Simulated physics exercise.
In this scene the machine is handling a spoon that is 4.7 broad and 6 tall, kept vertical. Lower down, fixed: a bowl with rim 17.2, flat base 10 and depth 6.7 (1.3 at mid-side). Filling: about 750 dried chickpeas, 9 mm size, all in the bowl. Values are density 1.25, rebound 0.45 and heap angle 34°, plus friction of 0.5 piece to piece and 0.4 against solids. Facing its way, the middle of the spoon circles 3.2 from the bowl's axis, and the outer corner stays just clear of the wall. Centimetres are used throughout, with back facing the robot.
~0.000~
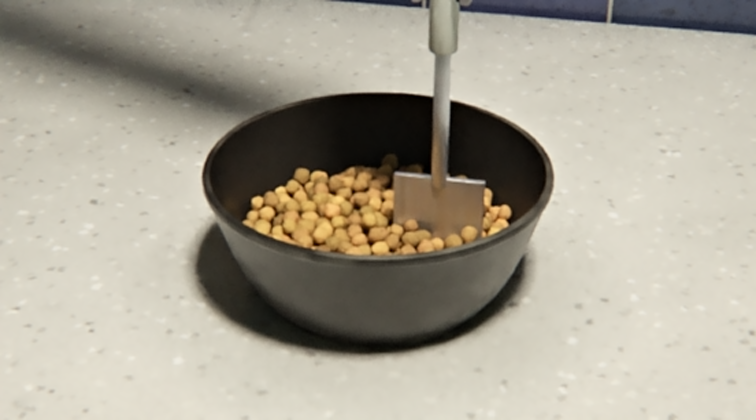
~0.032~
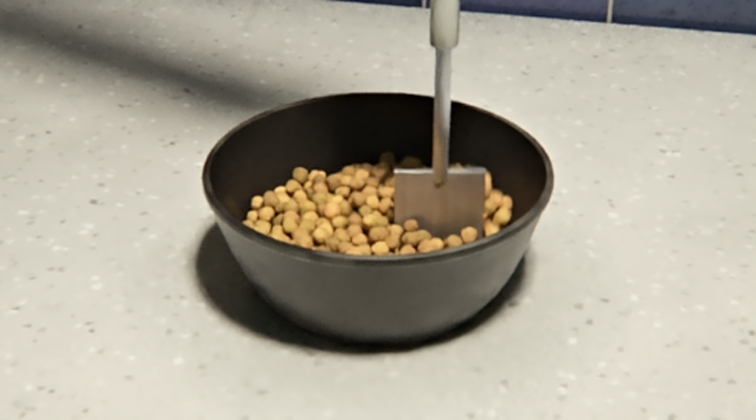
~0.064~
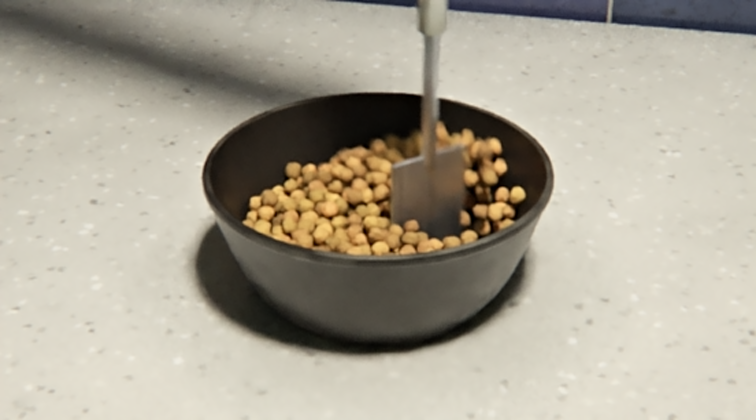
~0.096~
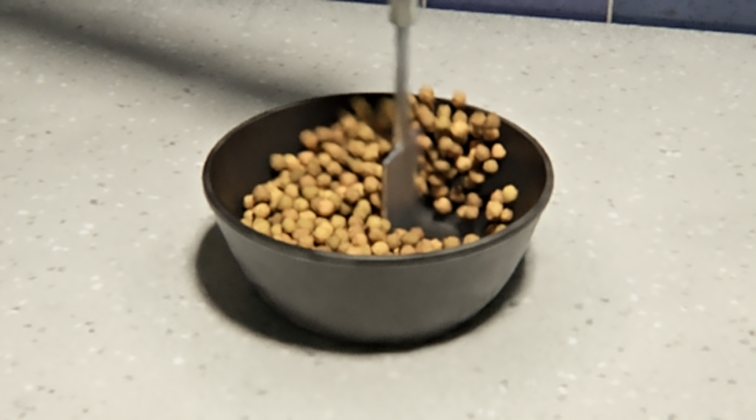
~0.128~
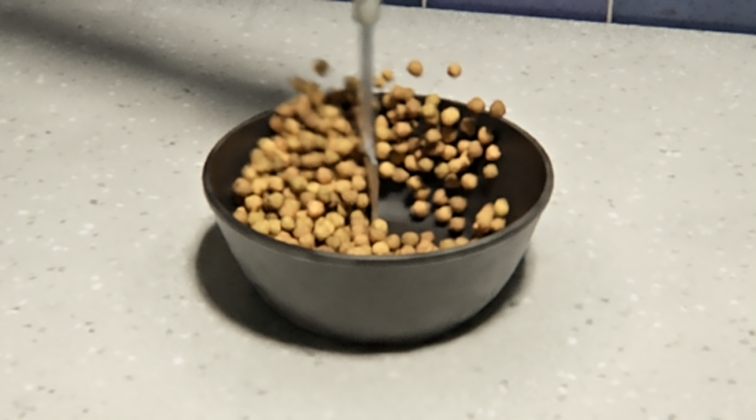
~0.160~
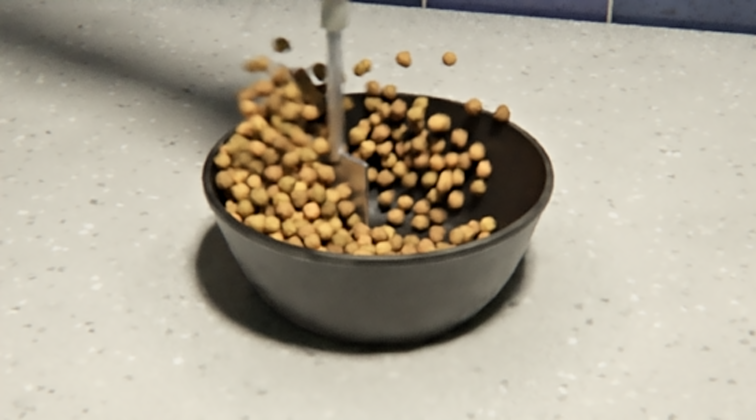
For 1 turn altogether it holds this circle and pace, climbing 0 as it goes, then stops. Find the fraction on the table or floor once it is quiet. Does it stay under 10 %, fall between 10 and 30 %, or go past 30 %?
It falls between 10 and 30 %.
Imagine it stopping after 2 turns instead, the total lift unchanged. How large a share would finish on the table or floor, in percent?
I'd expect around 30 per cent.
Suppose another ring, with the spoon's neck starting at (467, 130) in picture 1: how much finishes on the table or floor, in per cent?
About 35 per cent.
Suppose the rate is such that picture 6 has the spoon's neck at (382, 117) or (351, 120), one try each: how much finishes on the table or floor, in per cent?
Near 10 per cent for the first, near 15 per cent for the second.
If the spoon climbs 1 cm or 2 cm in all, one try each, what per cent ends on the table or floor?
I'd say some 20 per cent, and some 20 per cent.
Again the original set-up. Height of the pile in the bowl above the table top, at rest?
Around 6.0 cm above the table.
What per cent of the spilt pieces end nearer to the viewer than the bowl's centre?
Result: Roughly 70 %.
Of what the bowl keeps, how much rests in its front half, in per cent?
Roughly 40 per cent.
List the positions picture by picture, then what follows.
In the first picture, spoon neck at (440, 151), 0° round; upper third of the load around (367, 226), from x 245 to 510, top at y 165; 754 in the bowl.
In the second picture, spoon neck at (441, 144), 13° round; upper third of the load around (371, 220), from x 245 to 510, top at y 160.
In the third picture, spoon neck at (429, 129), 46° round; upper third of the load around (378, 195), from x 245 to 515, top at y 135.
In the fourth picture, spoon neck at (402, 119), 79° round; upper third of the load around (361, 171), from x 245 to 510, top at y 95.
In the fifth picture, spoon neck at (367, 117), 113° round; upper third of the load around (327, 160), from x 240 to 500, top at y 70; 752 in the bowl, 2 in flight or on the tool.
In the sixth picture, spoon neck at (336, 124), 146° round; upper third of the load around (291, 157), from x 225 to 500, top at y 45; 747 in the bowl, 7 in flight or on the tool.
By 0.23 s, 223° round, highest piece 10 above the table; 704 in the bowl, 1 on the table or floor, 49 in flight or on the tool.
By 0.31 s, 301° round, highest piece 10 above the table; 654 in the bowl, 23 on the table or floor, 77 in flight or on the tool.
By 0.54 s, 0° round, highest piece 7 above the table; 582 in the bowl, 168 on the table or floor, 4 in flight or on the tool.
By 1.24 s, 0° round, highest piece 6 above the table; 582 in the bowl, 172 on the table or floor.
Final count, 582 in the bowl, 172 on the table or floor. That is 23 % on the table or floor.
